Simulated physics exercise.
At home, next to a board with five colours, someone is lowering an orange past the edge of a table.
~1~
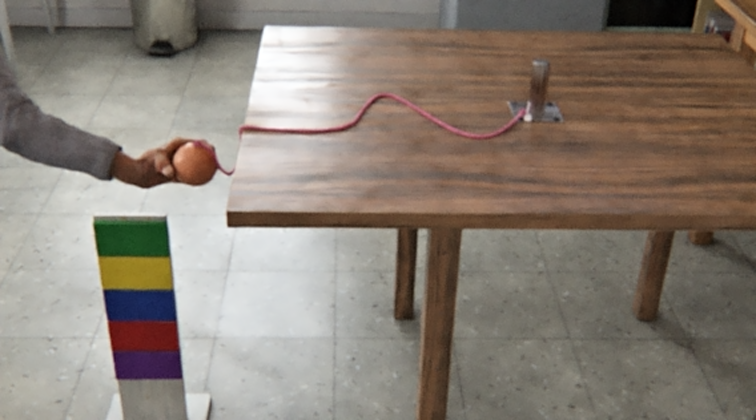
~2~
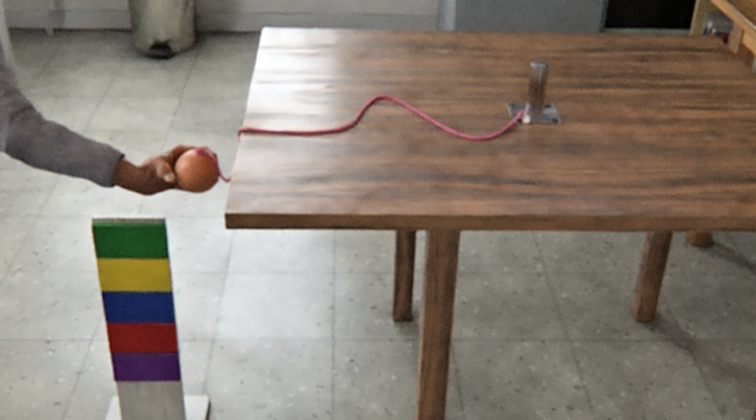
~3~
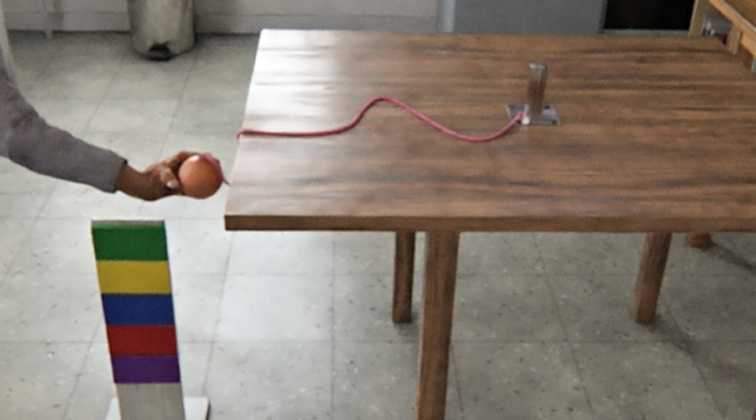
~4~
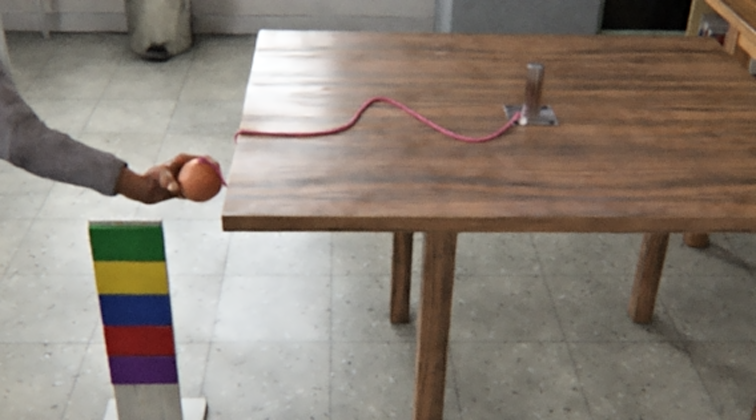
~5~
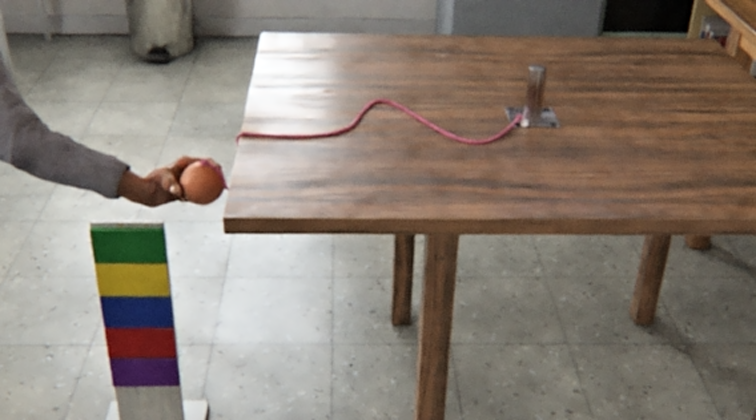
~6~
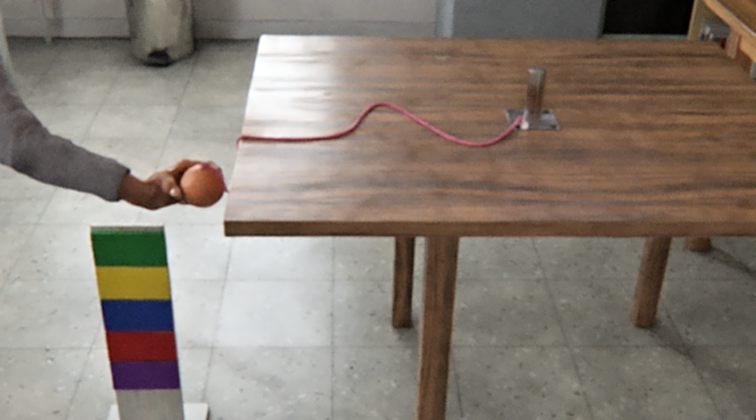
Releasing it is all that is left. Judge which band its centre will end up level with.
I would say red.
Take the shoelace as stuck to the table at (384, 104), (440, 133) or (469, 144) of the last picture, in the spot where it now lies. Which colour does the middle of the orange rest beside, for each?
Results, in sequence: Yellow / blue / blue.
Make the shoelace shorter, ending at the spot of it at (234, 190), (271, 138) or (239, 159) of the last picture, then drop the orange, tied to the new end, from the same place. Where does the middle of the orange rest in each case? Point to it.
In that order: (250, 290), (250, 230) and (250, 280).
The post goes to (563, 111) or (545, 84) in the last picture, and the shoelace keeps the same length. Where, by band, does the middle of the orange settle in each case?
In turn, blue and then blue.
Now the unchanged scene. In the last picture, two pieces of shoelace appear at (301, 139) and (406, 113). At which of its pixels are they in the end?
The first one ends up at (246, 184) and the second one at (340, 120).
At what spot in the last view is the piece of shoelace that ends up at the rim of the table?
Location: About (356, 124).
Soon after, orange near (213, 301); level with blue.
Then, orange near (277, 335); level with red.
Further on, orange near (259, 329); level with red.
At rest, orange near (256, 334); level with red. Its centre hangs level with the red band.
